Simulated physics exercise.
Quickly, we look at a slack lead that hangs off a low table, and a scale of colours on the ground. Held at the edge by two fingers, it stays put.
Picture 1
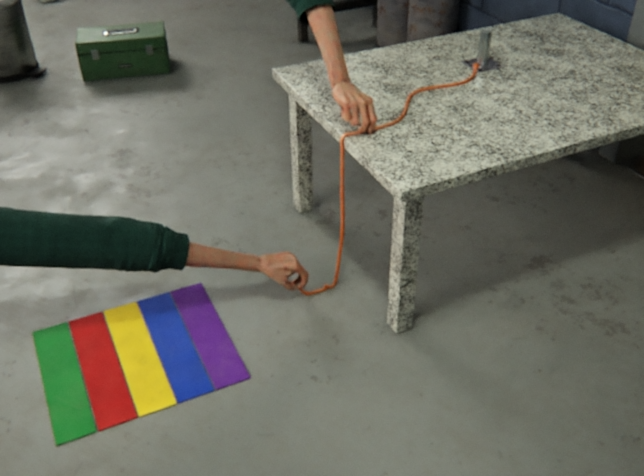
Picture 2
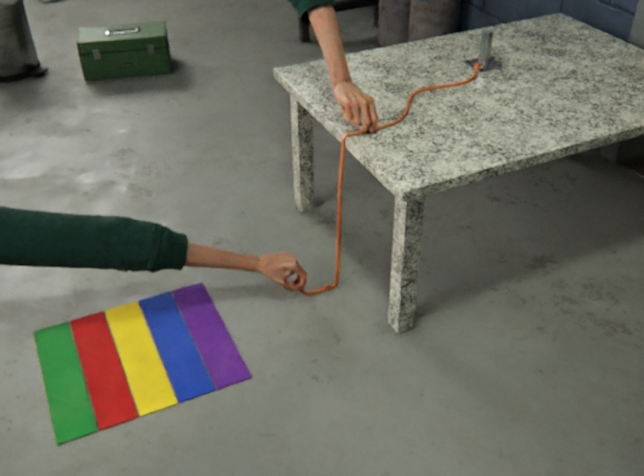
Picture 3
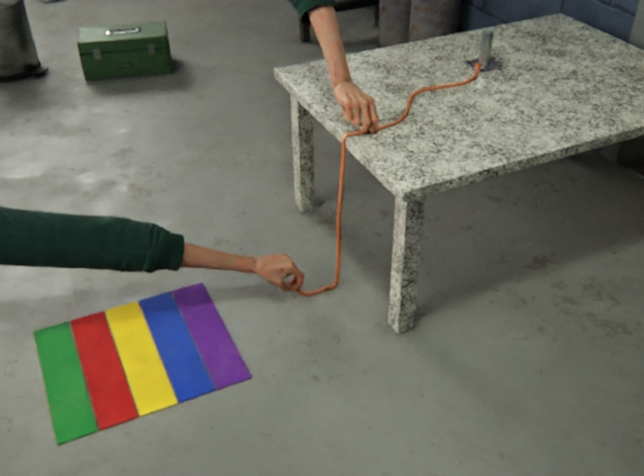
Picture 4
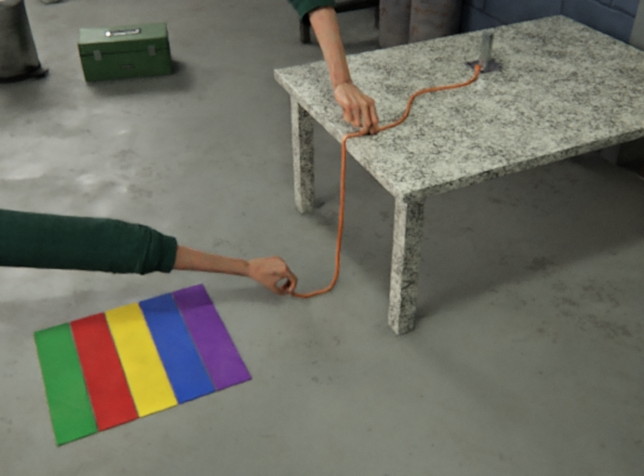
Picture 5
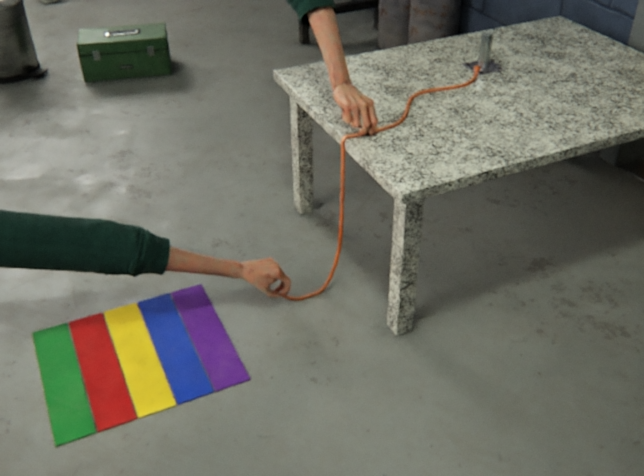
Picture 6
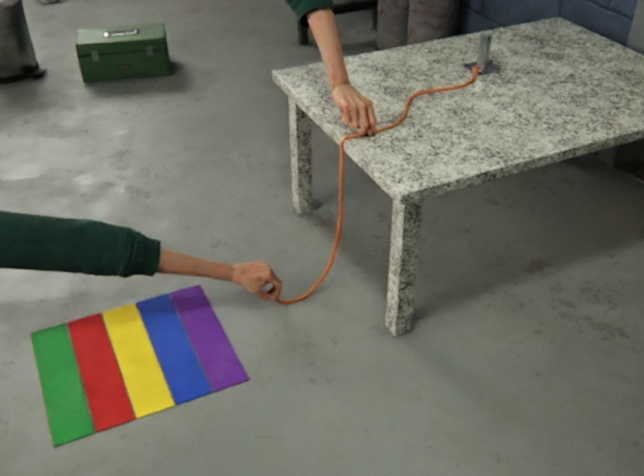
On a concrete floor beside a speckled table, one hand pinning an orange cord at the edge, another slowly drawing its end left.
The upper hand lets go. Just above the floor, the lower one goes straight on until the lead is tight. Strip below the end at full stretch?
Blue.
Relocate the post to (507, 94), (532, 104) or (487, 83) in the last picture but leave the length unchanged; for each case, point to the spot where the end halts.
The spots are near (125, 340), (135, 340) and (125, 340).
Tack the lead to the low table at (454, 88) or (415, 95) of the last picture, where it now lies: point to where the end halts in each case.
It would be somewhere around (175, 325) the first time and (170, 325) the second.
A little later, end near (219, 313); over purple.
Next, end near (185, 323); over blue.
When it is tight, end near (165, 329); over blue. It gets as far as the blue strip.
